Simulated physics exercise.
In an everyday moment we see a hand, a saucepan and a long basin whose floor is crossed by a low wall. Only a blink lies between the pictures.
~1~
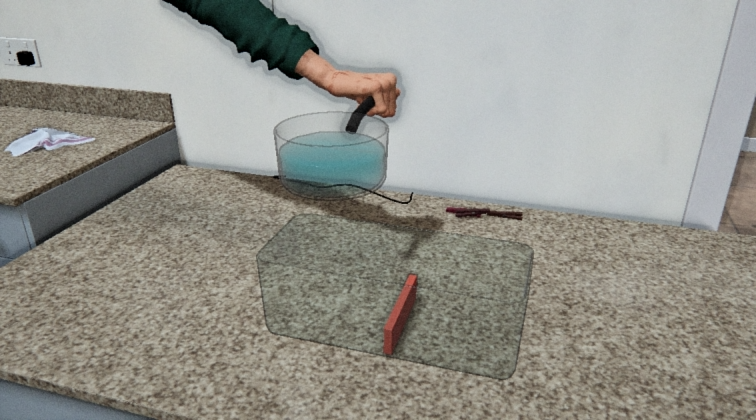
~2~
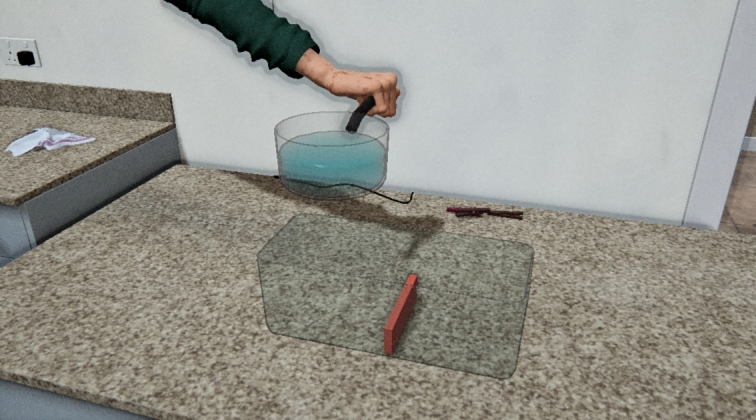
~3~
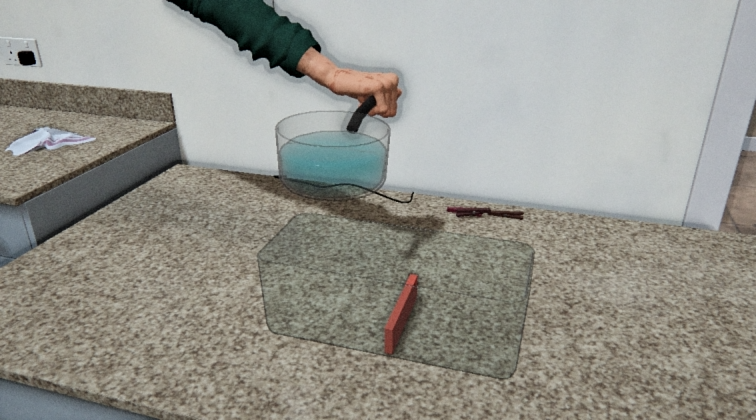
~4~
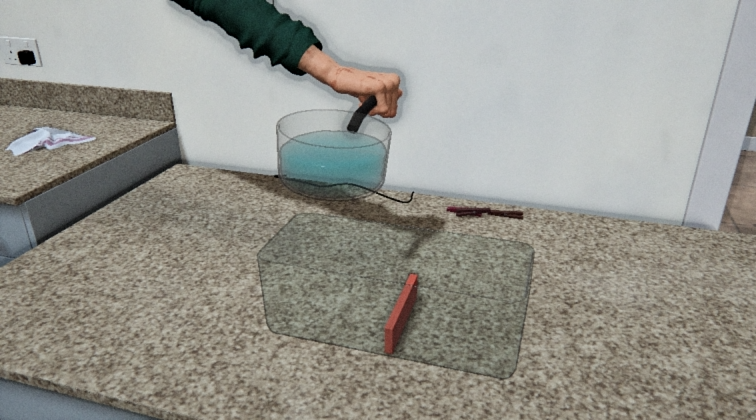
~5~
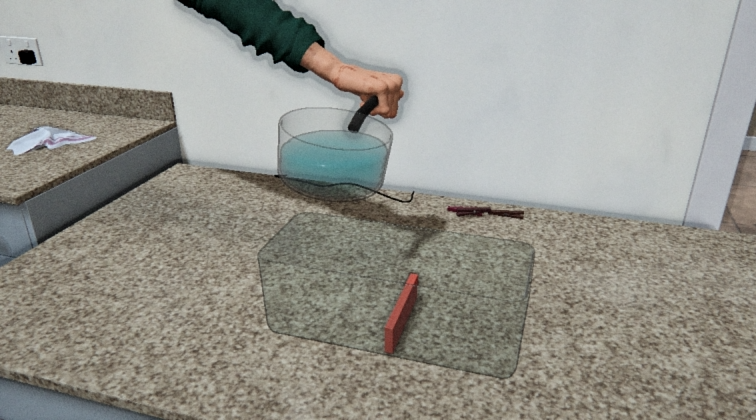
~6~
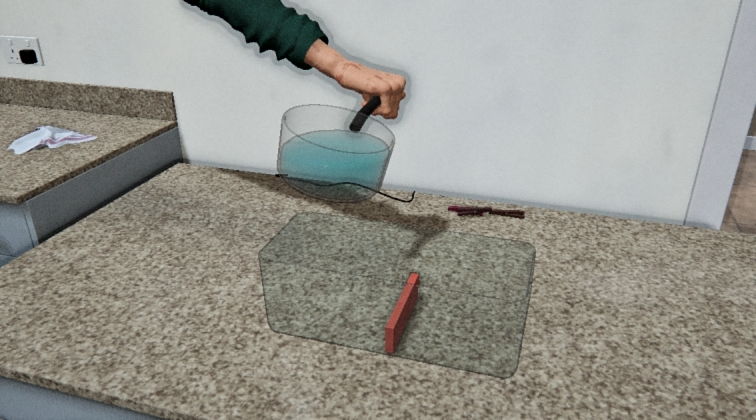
On a speckled countertop, a hand slowly tilts a clear pan of blue liquid rightward.
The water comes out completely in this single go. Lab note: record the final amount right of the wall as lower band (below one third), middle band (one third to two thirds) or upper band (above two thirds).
Looks to me like the right side of the wall gets upwards of two thirds.
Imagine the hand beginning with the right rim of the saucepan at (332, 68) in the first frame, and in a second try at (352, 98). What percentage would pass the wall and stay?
It comes to 30 % the first time and 50 % the second.
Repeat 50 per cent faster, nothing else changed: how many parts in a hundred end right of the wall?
It comes to some 70 per cent.
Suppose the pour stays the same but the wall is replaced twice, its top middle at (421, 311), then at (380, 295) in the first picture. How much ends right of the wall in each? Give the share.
Case 1: 55 %; case 2: 95 %.
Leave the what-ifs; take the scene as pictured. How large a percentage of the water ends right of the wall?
Near 75 in a hundred.
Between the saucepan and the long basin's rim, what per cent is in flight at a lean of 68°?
Roughly 30 percent.
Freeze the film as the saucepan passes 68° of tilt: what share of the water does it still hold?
Roughly 55 %.
A moment on, the saucepan is tipped part way and 57 per cent is still to pour, 1 is left of the wall and 12 right of it.
Next, the saucepan is tipped right over and 8 per cent is still to pour, 12 is left of the wall and 73 right of it.
Then the saucepan is tipped right over and 0 per cent is still to pour, 24 is left of the wall and 75 right of it.
Later the saucepan is tipped right over and 0 per cent is still to pour, 24 is left of the wall and 75 right of it.
Finally, 24 per cent lies left of the wall, 76 right of it and 1 outside.
